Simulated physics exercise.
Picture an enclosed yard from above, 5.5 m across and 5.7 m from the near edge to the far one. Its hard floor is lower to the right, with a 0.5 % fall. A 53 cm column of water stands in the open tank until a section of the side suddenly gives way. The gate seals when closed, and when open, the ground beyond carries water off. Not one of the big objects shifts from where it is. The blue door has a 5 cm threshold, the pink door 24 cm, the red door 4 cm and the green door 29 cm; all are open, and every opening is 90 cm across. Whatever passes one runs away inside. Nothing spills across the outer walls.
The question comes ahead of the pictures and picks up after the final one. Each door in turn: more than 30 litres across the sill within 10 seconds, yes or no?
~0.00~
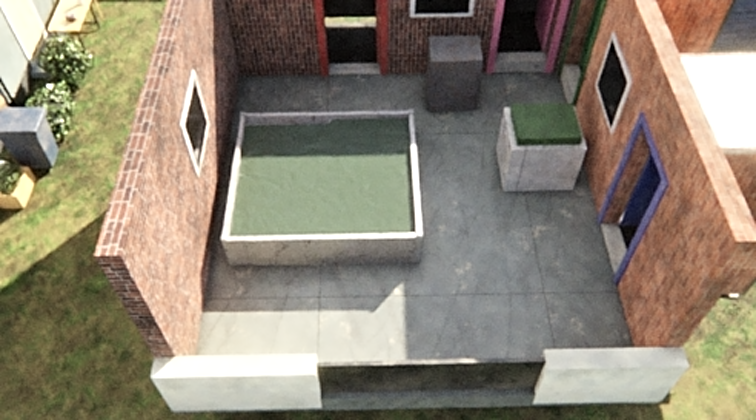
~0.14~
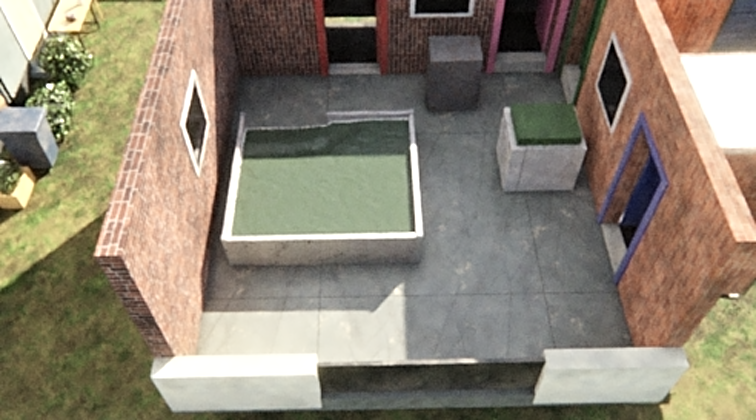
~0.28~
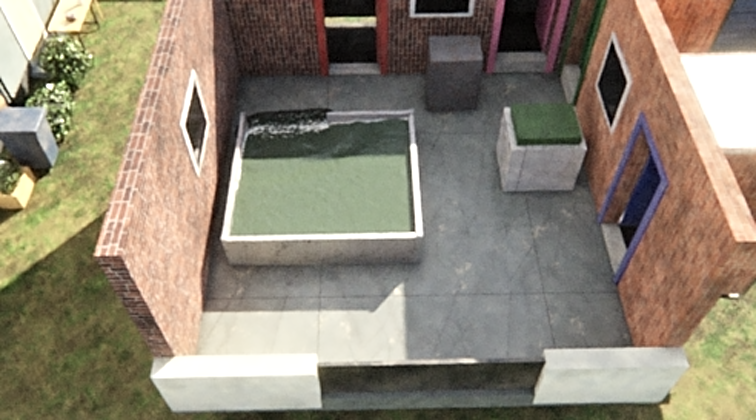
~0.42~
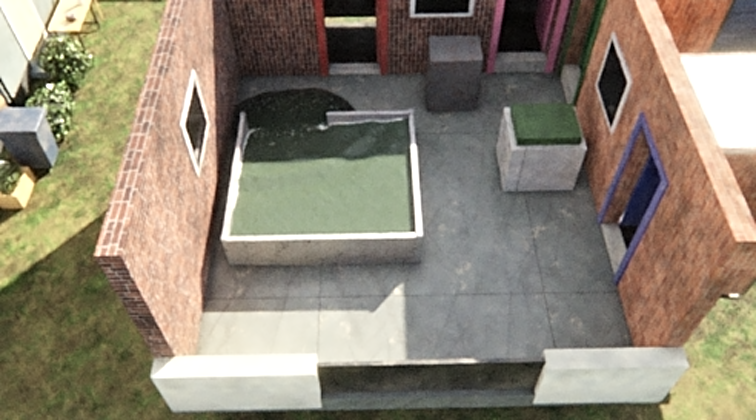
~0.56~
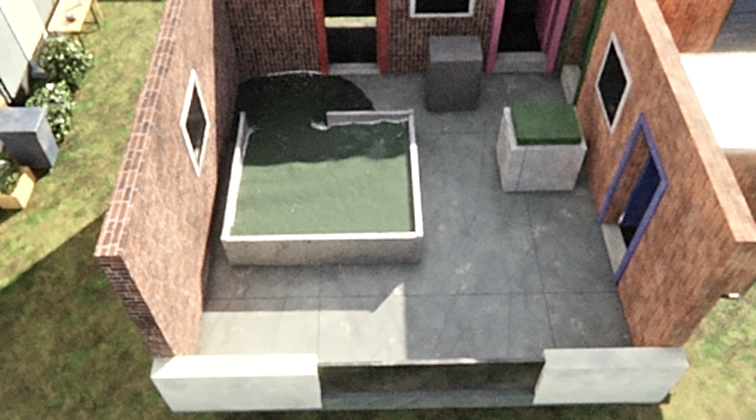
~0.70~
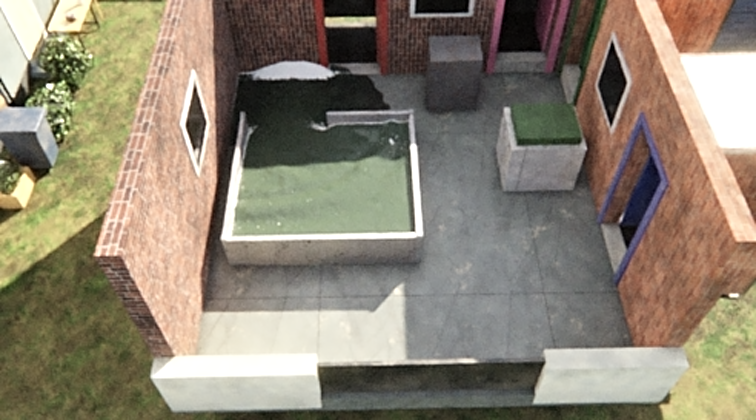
Answers: Blue door, no; pink door, no; red door, yes; green door, no.
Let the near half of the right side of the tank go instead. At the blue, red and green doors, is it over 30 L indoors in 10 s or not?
Then blue exceeds it, red does not exceed it, green does not exceed it.
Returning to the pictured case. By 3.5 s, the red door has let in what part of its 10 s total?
Around 45 percent.
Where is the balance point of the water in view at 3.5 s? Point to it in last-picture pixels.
The water's centre sits at about (329, 157).
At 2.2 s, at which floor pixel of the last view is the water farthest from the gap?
About pixel (490, 74).
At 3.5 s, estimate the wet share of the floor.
I'd guess around 45 %.
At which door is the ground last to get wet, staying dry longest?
The final one is the blue door.
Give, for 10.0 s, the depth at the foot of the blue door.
Roughly 9.0 cm deep.
After 1.4 s water covers 15 % of the floor and is deepest (49 cm) near (240, 78); blue door not reached, pink door not reached, red door 17 cm at the sill, 27 L in, green door not reached.
After 2.2 s water covers 20 % of the floor and is deepest (42 cm) near (258, 99); blue door not reached, pink door not reached, red door 18 cm at the sill, 79 L in, green door not reached.
After 3.5 s water covers 45 % of the floor and is deepest (30 cm) near (418, 90); blue door not reached, pink door 9 cm at the sill, 0 L in, red door 16 cm at the sill, 174 L in, green door 19 cm at the sill, 0 L in.
After 6.0 s water covers 90 % of the floor and is deepest (20 cm) near (418, 90); blue door 4 cm at the sill, 0 L in, pink door 8 cm at the sill, 0 L in, red door 13 cm at the sill, 291 L in, green door 17 cm at the sill, 0 L in.
After 10.0 s water covers 95 % of the floor and is deepest (14 cm) near (418, 90); blue door 9 cm at the sill, 9 L in, pink door 9 cm at the sill, 0 L in, red door 10 cm at the sill, 404 L in, green door 12 cm at the sill, 0 L in.
